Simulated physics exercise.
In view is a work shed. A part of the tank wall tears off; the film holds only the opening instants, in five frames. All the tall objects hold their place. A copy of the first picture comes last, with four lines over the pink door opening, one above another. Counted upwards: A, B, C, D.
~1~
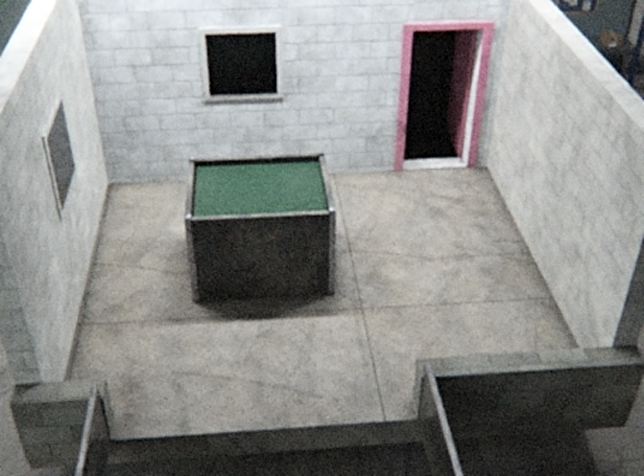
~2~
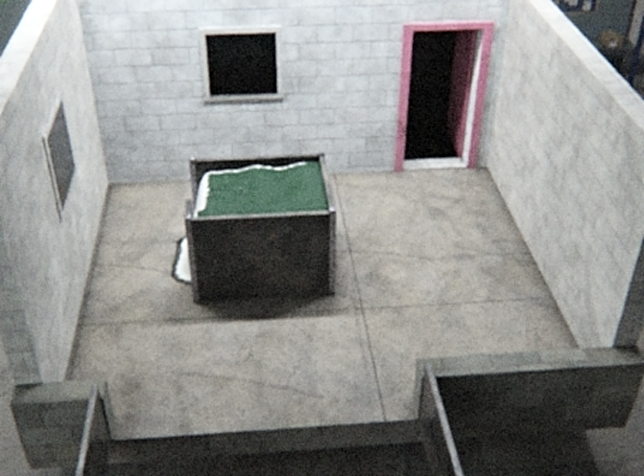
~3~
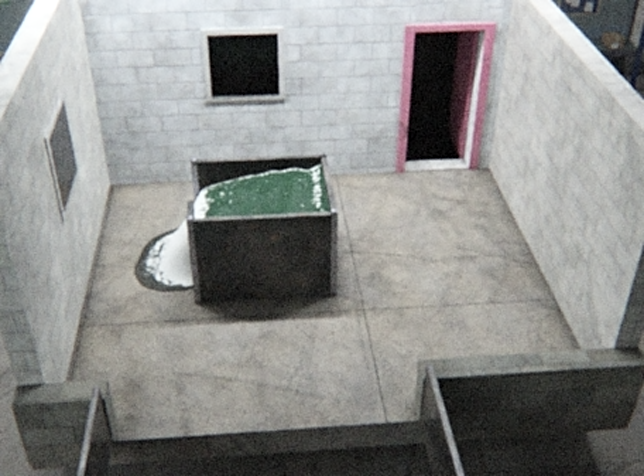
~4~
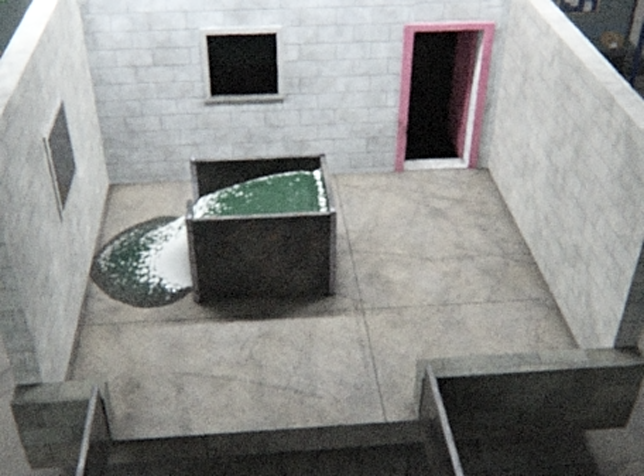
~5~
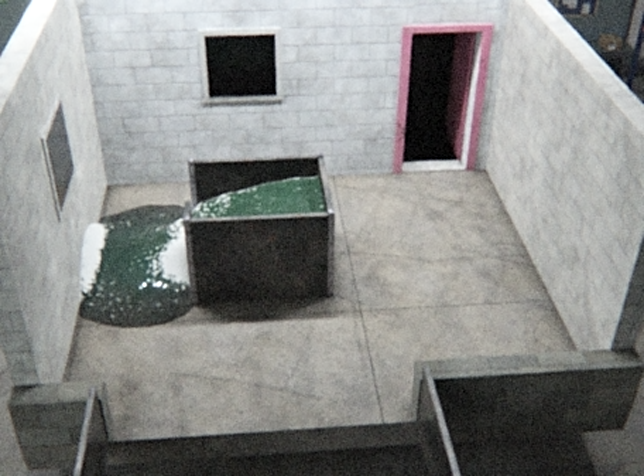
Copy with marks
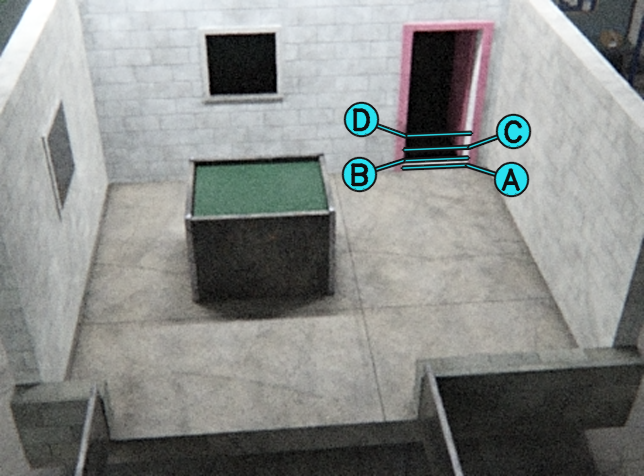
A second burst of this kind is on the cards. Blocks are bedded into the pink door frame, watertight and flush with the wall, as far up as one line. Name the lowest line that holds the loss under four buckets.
B is the one.
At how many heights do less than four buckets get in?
Three.
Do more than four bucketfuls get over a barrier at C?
No.
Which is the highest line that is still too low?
Line A.
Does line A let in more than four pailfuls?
Yes, that goes wrong.
In cyan, A at (435, 166); B at (435, 159); C at (436, 148); D at (438, 134); from the bottom up A, B, C, D.
With A, about 8 bucketfuls get in.
With B, a splash gets over, under a bucket.
With C, nothing gets over.
With D, nothing gets over.
